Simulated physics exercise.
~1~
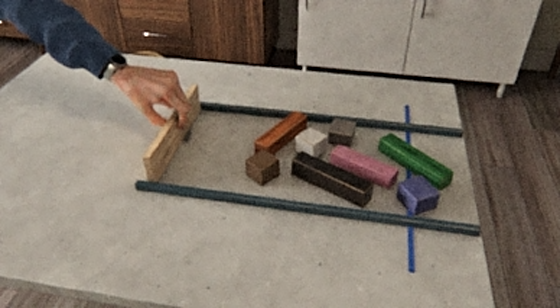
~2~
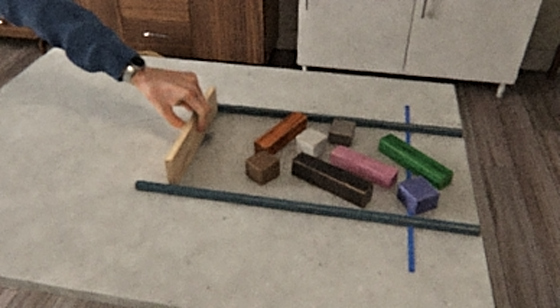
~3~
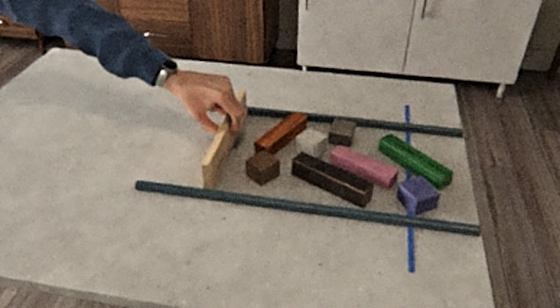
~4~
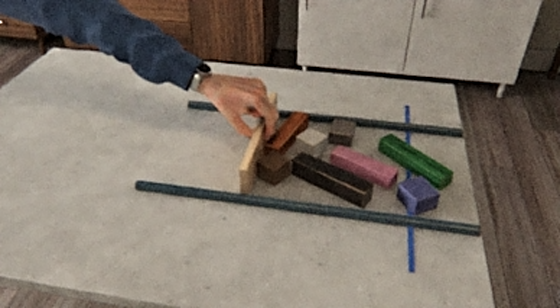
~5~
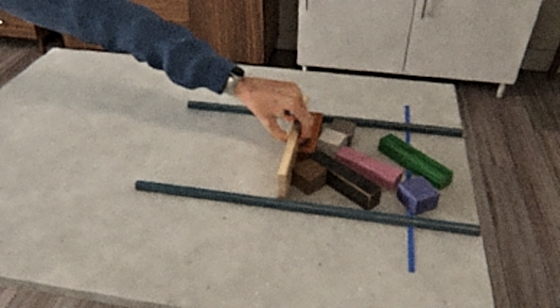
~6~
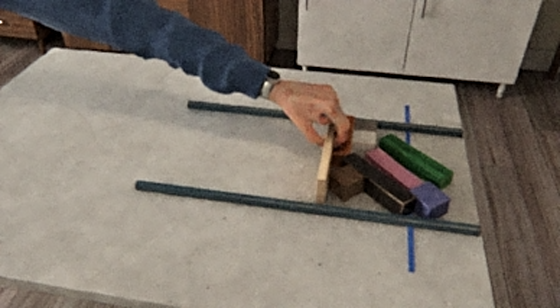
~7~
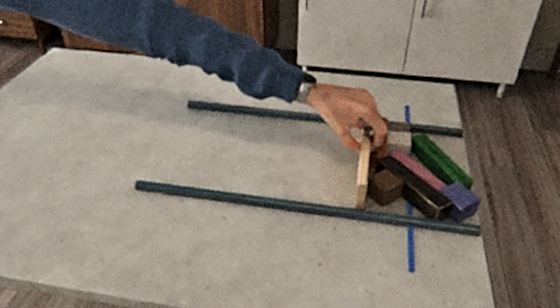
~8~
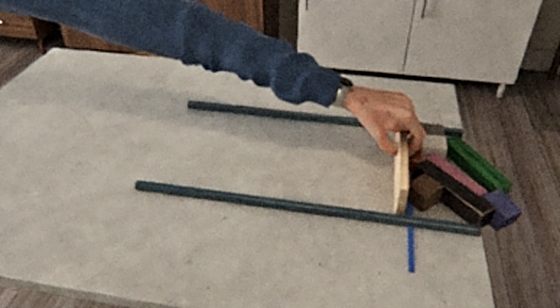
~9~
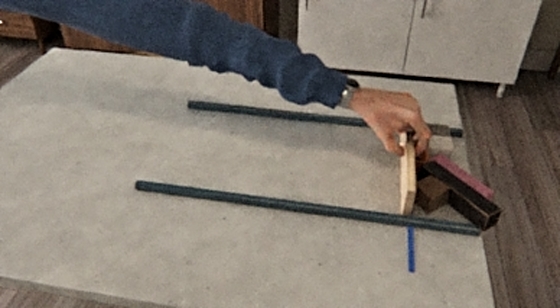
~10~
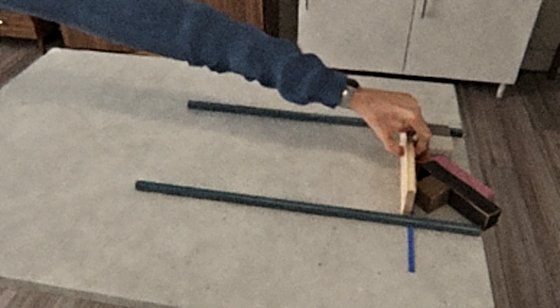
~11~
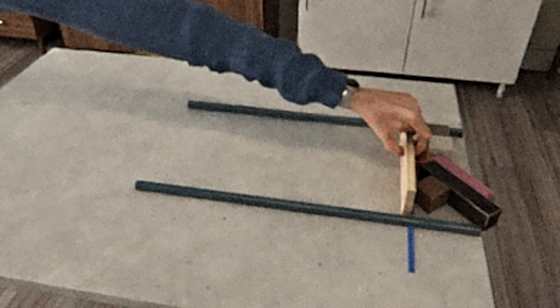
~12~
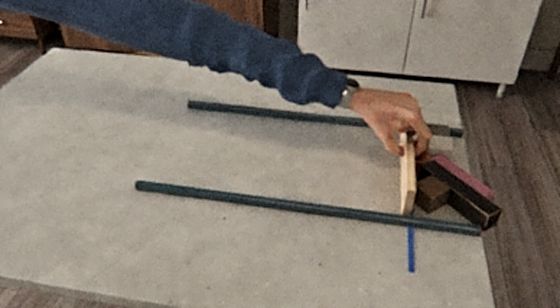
A hand in a blue sleeve slides an upright wooden board to the right between two dark rails on a pale tabletop, toward a loose group of coloured bars and blocks. The board reaches the brown block and orange stick first and pushes them along. They close up against the dark bar and pink bar, and soon the green stick and blue block are moving too, past the blue tape. The green stick and blue block go over the table's end and drop from view. The board stops near the tape, with the remaining pieces bunched at the edge, the dark and pink bars jutting out.
